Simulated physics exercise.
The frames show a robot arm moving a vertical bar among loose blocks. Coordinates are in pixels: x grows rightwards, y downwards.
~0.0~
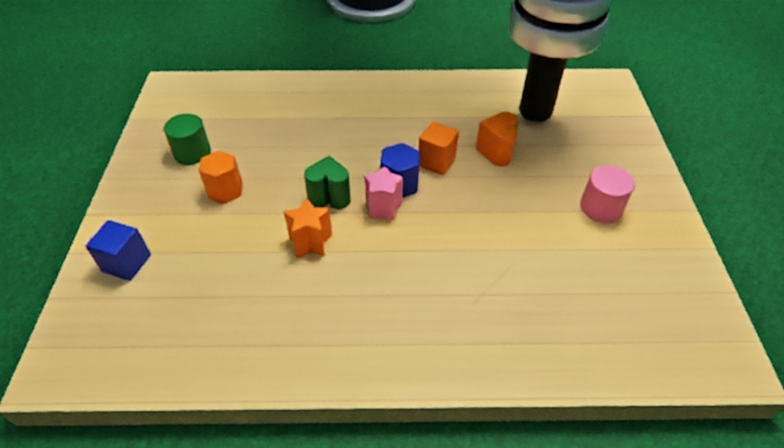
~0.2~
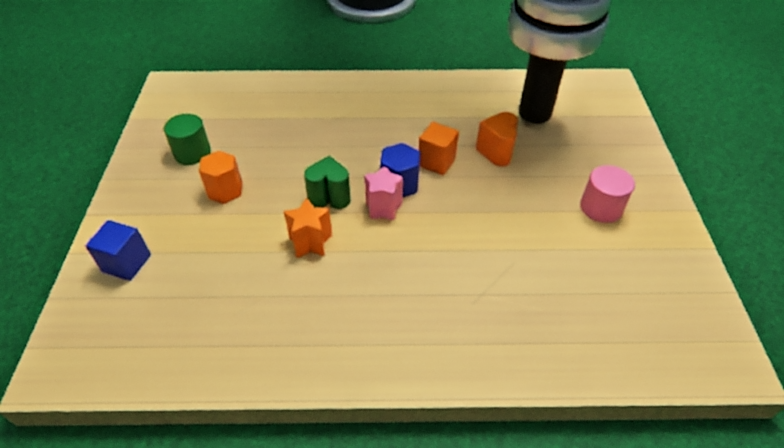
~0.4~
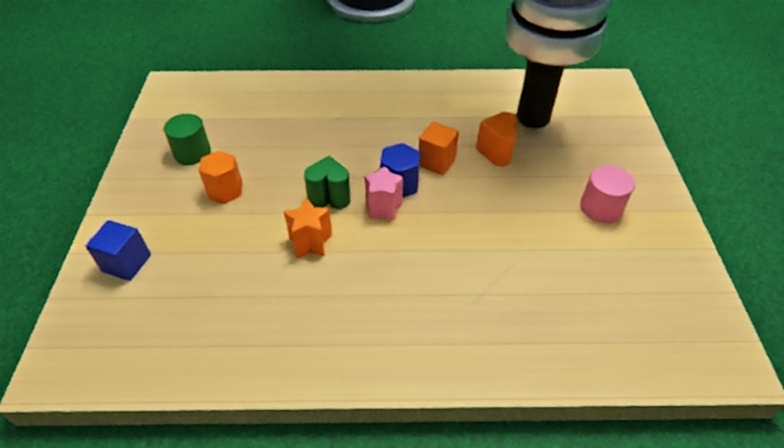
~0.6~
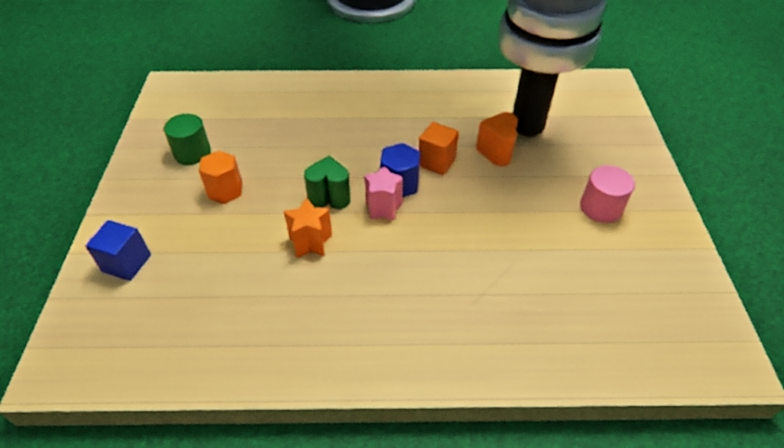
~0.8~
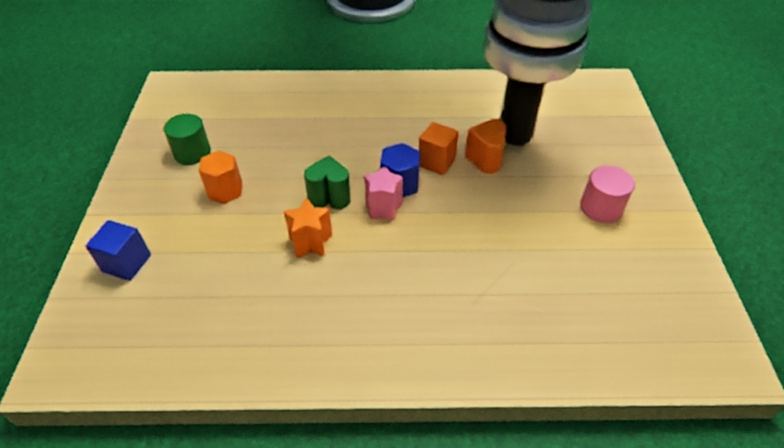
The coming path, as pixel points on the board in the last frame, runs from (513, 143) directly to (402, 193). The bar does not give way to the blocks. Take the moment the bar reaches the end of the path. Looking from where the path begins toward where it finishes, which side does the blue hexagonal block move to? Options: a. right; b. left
The one that fits is a, right.
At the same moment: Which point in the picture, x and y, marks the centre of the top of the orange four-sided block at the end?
The middle of its upper face should be somewhere near (408, 134).
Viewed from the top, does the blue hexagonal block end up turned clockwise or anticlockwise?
Looking from above, the answer is clockwise.
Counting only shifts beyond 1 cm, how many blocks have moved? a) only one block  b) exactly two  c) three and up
Option c.
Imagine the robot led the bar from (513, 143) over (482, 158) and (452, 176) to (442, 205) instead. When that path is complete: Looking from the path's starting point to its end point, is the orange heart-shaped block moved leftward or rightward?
Seen from start to end, it moves left.
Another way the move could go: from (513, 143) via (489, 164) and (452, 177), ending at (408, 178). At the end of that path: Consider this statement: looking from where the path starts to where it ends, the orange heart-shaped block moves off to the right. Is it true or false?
Answer: False.
What follows on the original path. One third of the way, bar (479, 151); orange heart-shaped block (462, 153), turned 30° anticlockwise.
Two thirds of the way, bar (442, 168); orange four-sided block (414, 135); orange heart-shaped block (448, 171), turned 105° anticlockwise.
At the end, bar (402, 185); pink star block (372, 188), turned 45° anticlockwise; blue hexagonal block (361, 162), turned 35° clockwise; orange four-sided block (408, 134), turned 25° clockwise; orange heart-shaped block (443, 178), turned 140° anticlockwise.
